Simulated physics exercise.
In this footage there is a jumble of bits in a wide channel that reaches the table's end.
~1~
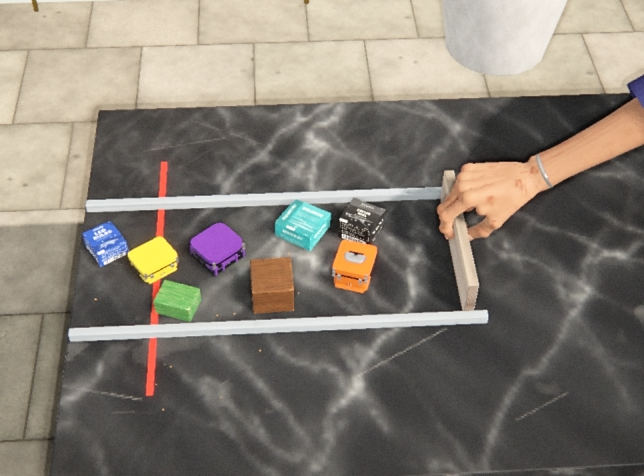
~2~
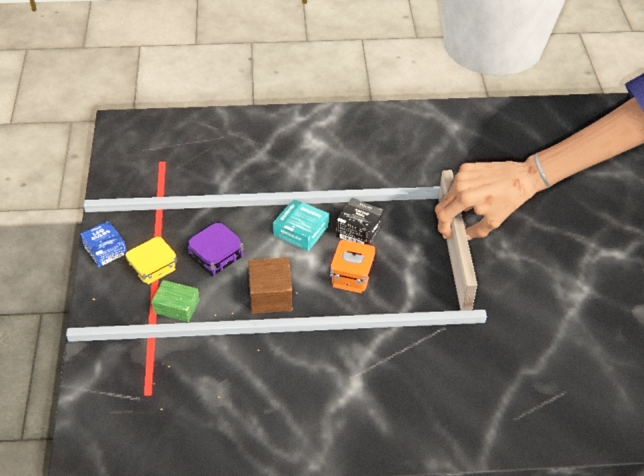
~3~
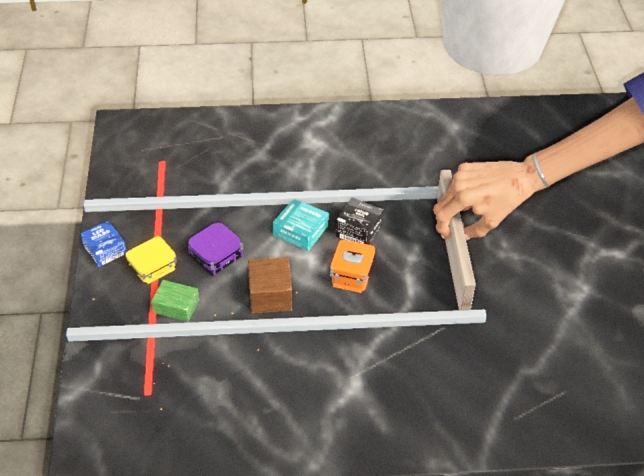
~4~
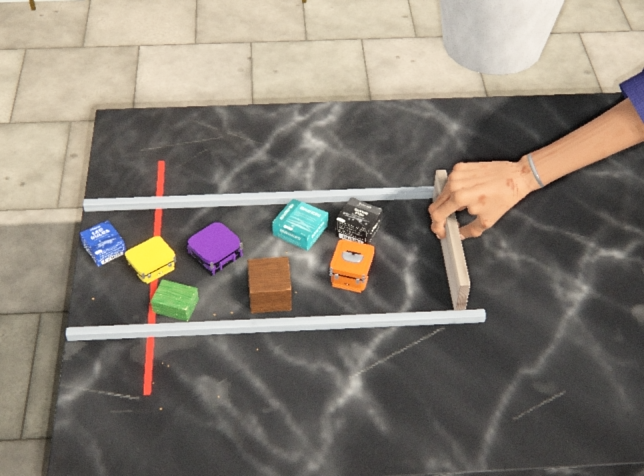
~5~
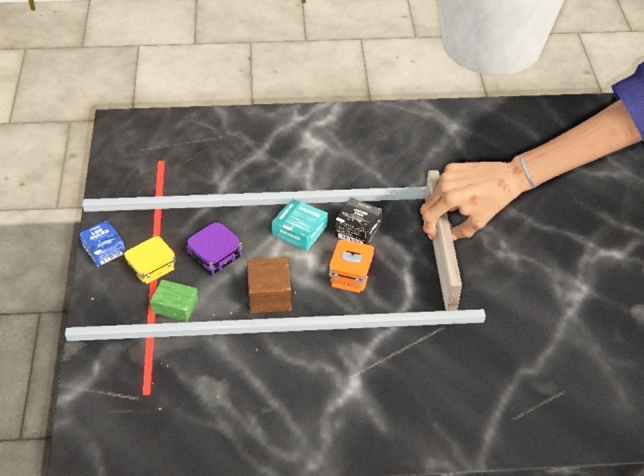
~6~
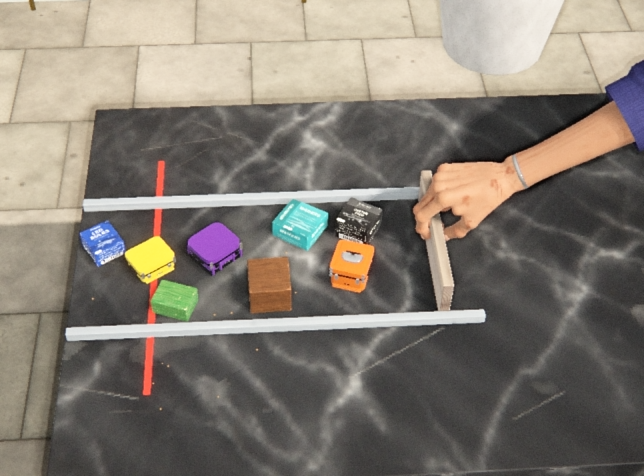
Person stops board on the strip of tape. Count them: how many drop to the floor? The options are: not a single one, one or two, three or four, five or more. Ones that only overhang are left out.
Answer: Three or four.
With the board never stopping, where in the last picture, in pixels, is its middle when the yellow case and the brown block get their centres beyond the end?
For the yellow case at (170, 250), for the brown block at (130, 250).
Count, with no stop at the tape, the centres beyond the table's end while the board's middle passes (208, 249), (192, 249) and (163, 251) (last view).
0; 0; 3.
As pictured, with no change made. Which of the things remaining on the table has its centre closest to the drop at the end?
It would be the purple case, I'd say.
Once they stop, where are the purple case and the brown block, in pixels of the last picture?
Near (87, 257) and (94, 298).
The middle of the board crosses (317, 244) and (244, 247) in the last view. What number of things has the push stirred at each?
The counts are 4 and 7.
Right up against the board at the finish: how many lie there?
That makes 2.
Soon after, none off yet; blue box at rest near (103, 243); yellow case at rest near (151, 261); green block at rest near (175, 300).
After that, none off yet; blue box at rest near (103, 243); yellow case at rest near (151, 261); green block moving near (170, 301).
And then, none off yet; blue box moving near (99, 241); yellow case displaced about its own width near (98, 279); green block displaced well along near (98, 311).
In the end, the number that fall off is three or four; gone, green block, yellow case and blue box.
